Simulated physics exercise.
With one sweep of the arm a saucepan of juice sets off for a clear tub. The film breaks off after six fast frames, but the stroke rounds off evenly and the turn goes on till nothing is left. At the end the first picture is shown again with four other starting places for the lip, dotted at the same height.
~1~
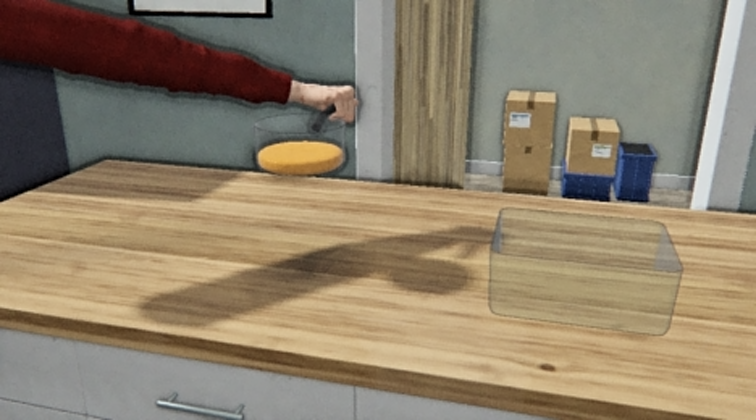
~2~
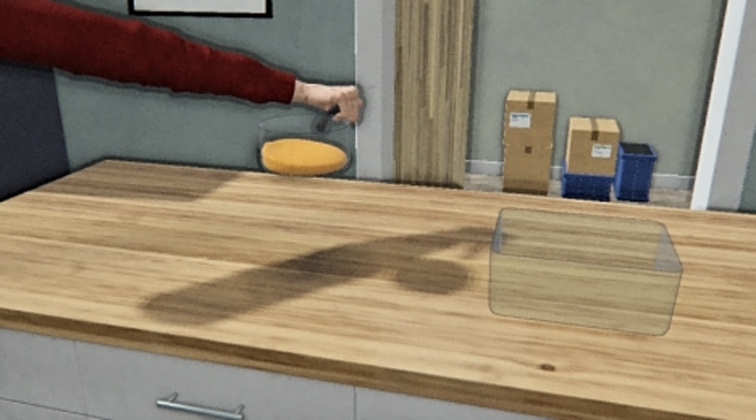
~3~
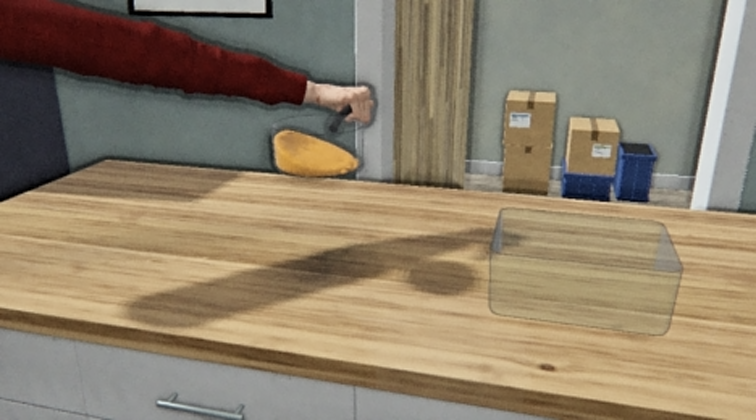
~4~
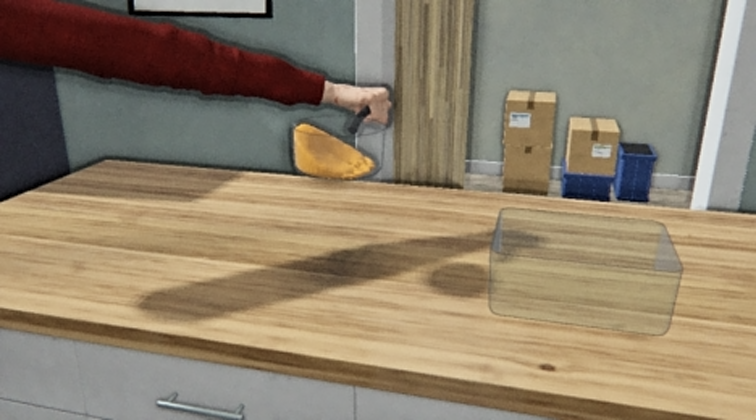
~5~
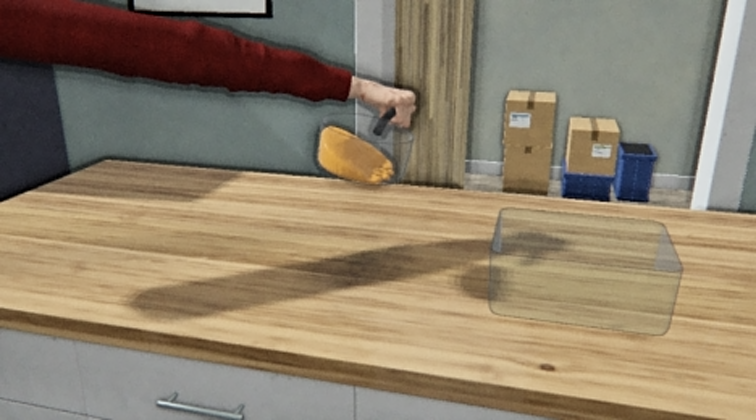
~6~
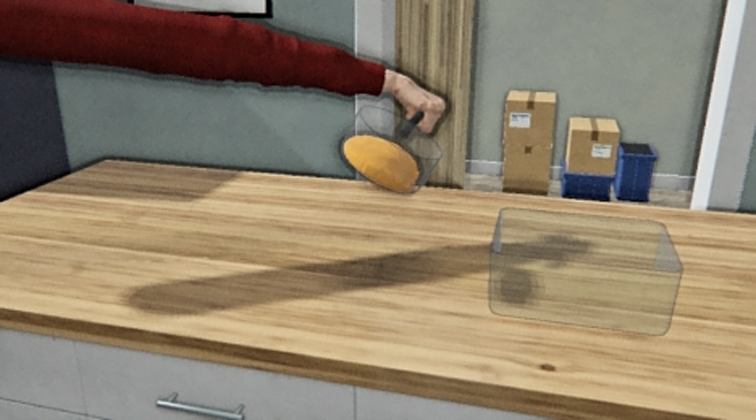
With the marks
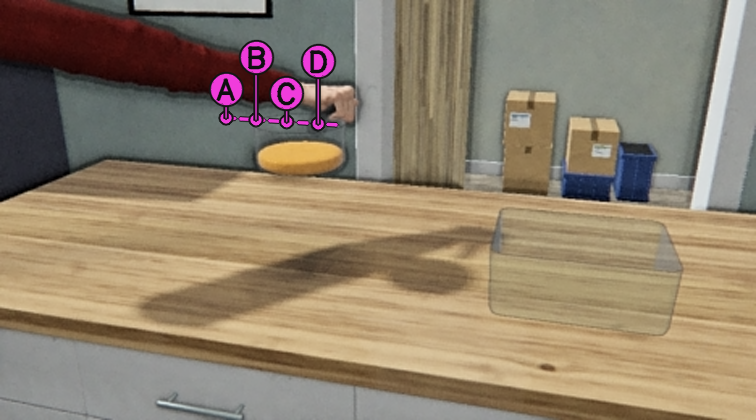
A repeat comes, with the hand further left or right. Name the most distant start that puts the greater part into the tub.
It is D.
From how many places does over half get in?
One of them.
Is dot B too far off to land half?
Yes, it does.
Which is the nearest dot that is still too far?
C.
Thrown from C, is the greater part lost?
Yes.
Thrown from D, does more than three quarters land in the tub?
No, less.
In magenta, A at (226, 117); B at (256, 119); C at (286, 121); D at (318, 123).
Choosing A, about 4 % lands in the tub, 93 % falls short and 3 % goes beside or beyond.
Choosing B, about 10 % lands in the tub, 86 % falls short and 4 % goes beside or beyond.
Choosing C, about 31 % lands in the tub, 62 % falls short and 7 % goes beside or beyond.
Choosing D, about 66 % lands in the tub, 27 % falls short and 7 % goes beside or beyond.
